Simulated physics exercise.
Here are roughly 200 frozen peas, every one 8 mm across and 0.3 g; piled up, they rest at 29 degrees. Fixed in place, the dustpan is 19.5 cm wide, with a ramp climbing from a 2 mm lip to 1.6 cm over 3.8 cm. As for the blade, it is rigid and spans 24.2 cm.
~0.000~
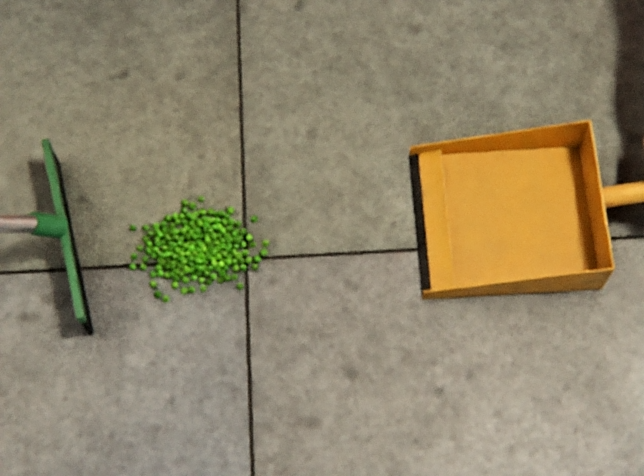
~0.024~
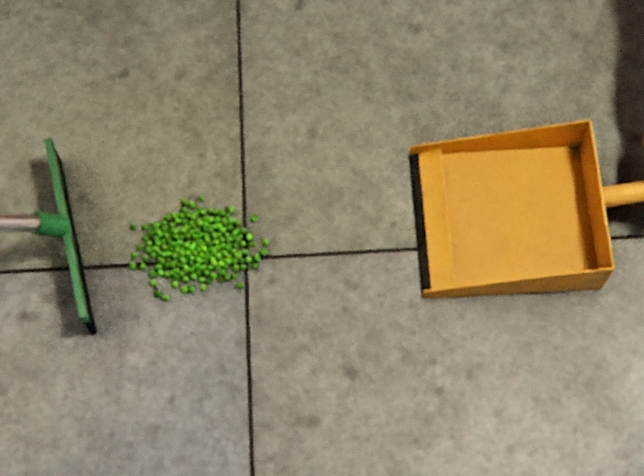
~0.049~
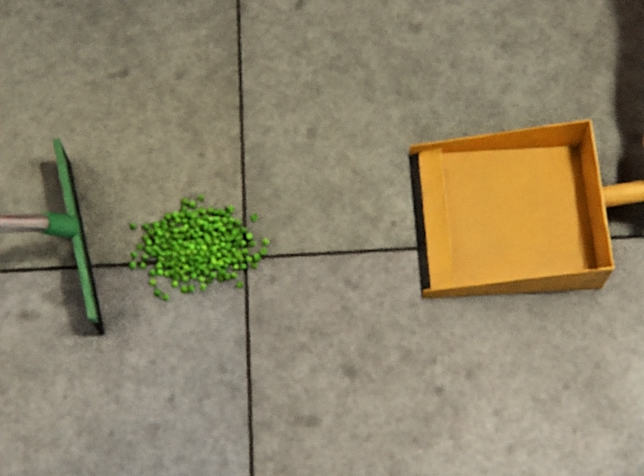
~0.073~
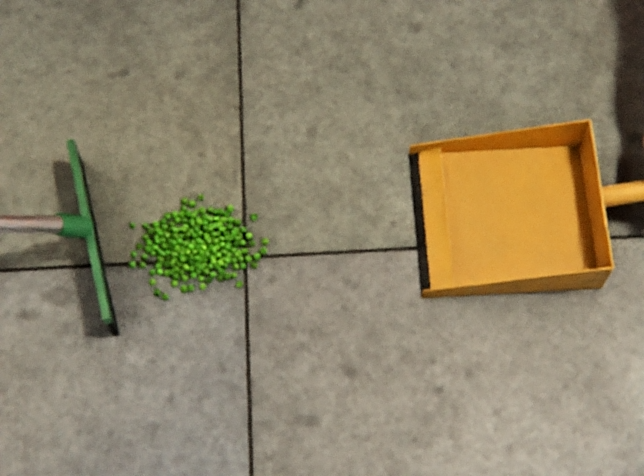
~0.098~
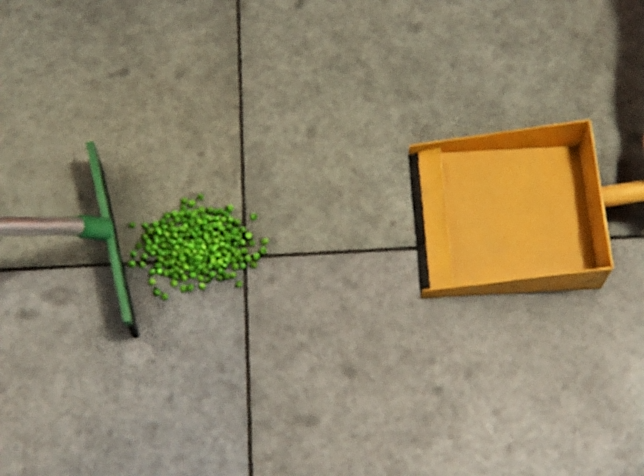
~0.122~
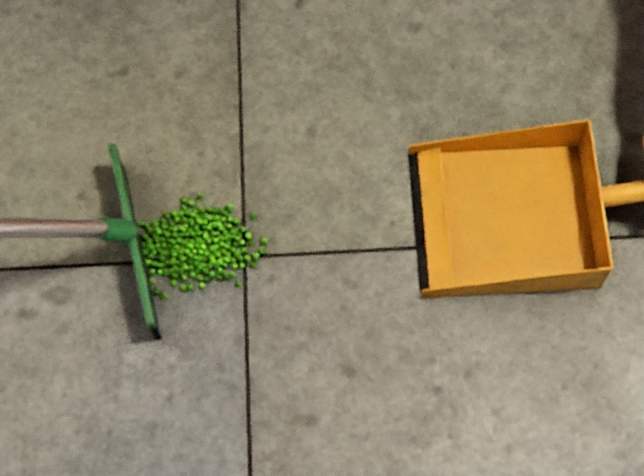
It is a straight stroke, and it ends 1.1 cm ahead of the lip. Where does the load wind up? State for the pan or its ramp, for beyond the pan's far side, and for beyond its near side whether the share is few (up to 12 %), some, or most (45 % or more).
Pan: Some, far side: Some, near side: Some.
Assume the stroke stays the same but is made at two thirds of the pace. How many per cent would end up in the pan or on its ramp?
Roughly 25 in a hundred.
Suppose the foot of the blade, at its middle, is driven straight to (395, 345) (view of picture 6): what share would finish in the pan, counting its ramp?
About 10 %.
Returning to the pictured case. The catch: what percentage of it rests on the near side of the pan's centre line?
Something like 60 per cent of the catch.
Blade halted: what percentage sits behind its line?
Something like 0 per cent, roughly.
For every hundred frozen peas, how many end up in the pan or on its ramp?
30 percent.
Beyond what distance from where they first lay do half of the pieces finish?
That distance is close to 32 cm.
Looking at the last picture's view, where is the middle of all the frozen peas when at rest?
When it all comes to rest, the middle is near (423, 230).
Then, at 0.26 s, middle of the blade 18 cm from the lip; 0 % over the lip, far side 5 %, near side 5 %.
After 0.36 s, middle of the blade 7 cm from the lip; 0 % over the lip, far side 10 %, near side 15 %.
Then, at 0.59 s, middle of the blade 4 cm from the lip; 40 % over the lip, far side 20 %, near side 15 %.
By 2.0 s all is still; pan 30 %, far side 20 %, near side 15 %, in front of the lip or behind the blade 35 %.
